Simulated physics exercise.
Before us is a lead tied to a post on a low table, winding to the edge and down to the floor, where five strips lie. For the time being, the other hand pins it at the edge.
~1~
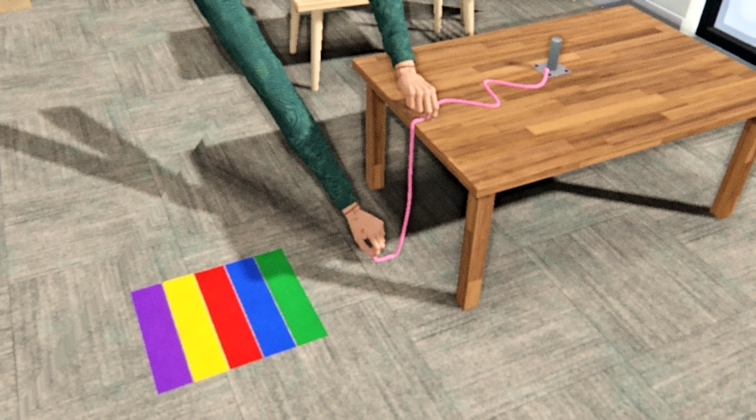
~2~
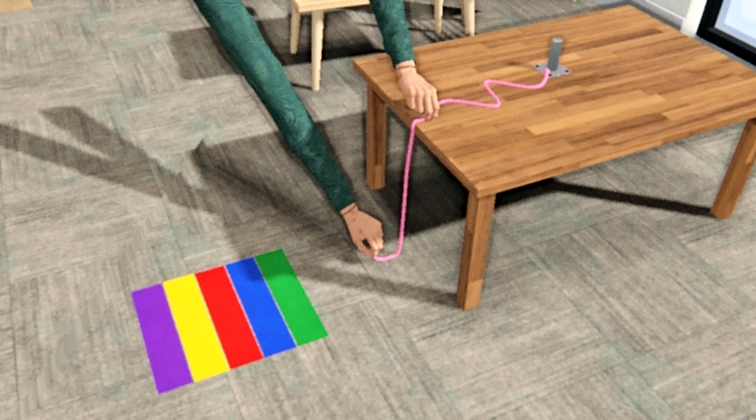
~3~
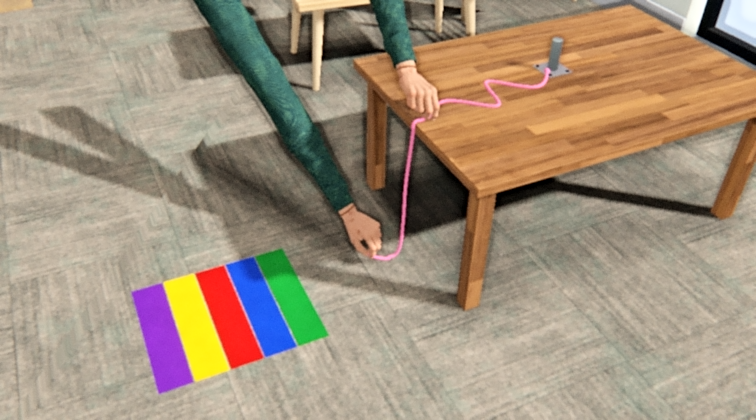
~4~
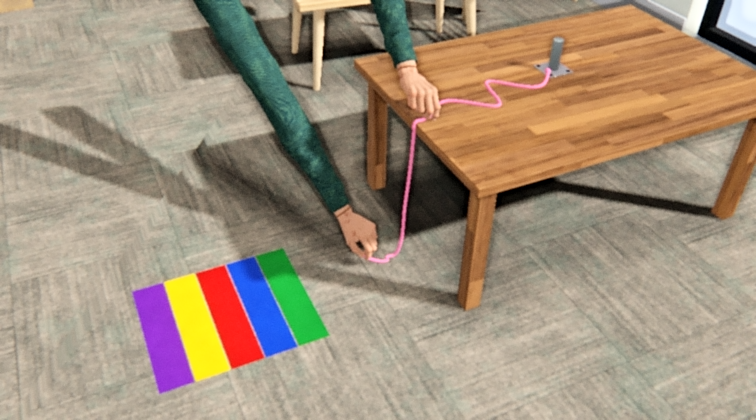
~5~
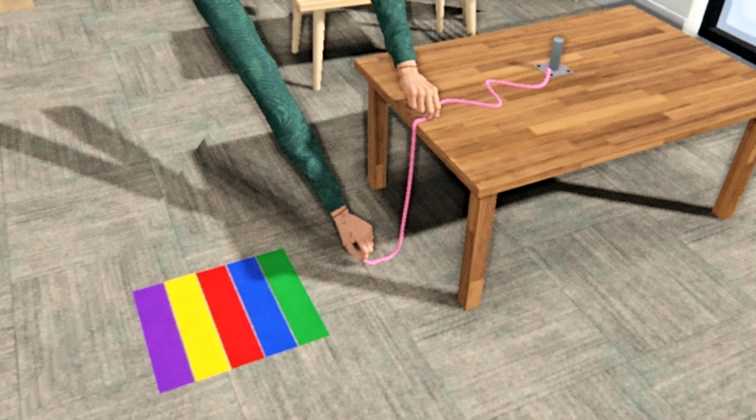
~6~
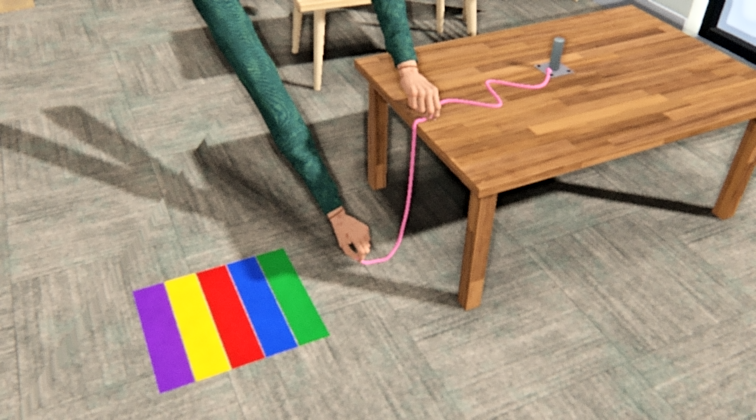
A hand slowly draws the pink cord's end slightly left above the floor while another pins it at the table edge.
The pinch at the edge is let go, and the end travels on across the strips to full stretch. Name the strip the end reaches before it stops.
Yellow.
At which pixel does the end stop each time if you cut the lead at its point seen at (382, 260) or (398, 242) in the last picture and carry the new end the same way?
Estimated pixels: (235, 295) then (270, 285).
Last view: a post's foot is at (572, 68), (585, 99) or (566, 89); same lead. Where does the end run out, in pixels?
Around (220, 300), (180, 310) and (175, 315).
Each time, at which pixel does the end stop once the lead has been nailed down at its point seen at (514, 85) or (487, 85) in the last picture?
First try near (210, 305), second near (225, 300).
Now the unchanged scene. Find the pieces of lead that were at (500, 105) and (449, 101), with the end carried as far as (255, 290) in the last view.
You'll see them at (444, 108) and then at (408, 132).
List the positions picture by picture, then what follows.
The first frame shows end (373, 253); green (304, 323); blue (272, 334); red (239, 345); yellow (205, 356); purple (170, 368).
The second frame shows end (371, 254); lead through (542, 84) (486, 87) (465, 103) (416, 123) (406, 182) (401, 238).
The third frame shows end (369, 255).
The fourth frame shows end (365, 256); lead through (543, 84) (487, 87) (466, 102) (417, 122) (409, 181) (402, 237).
The fifth frame shows end (361, 257).
The sixth frame shows end (357, 259); lead through (544, 84) (488, 87) (466, 102) (418, 122) (411, 181) (400, 237).
A little later, end near (255, 290); over blue.
Next, end near (216, 302); over red.
When it is tight, end near (192, 309); over yellow. It gets as far as the yellow strip.
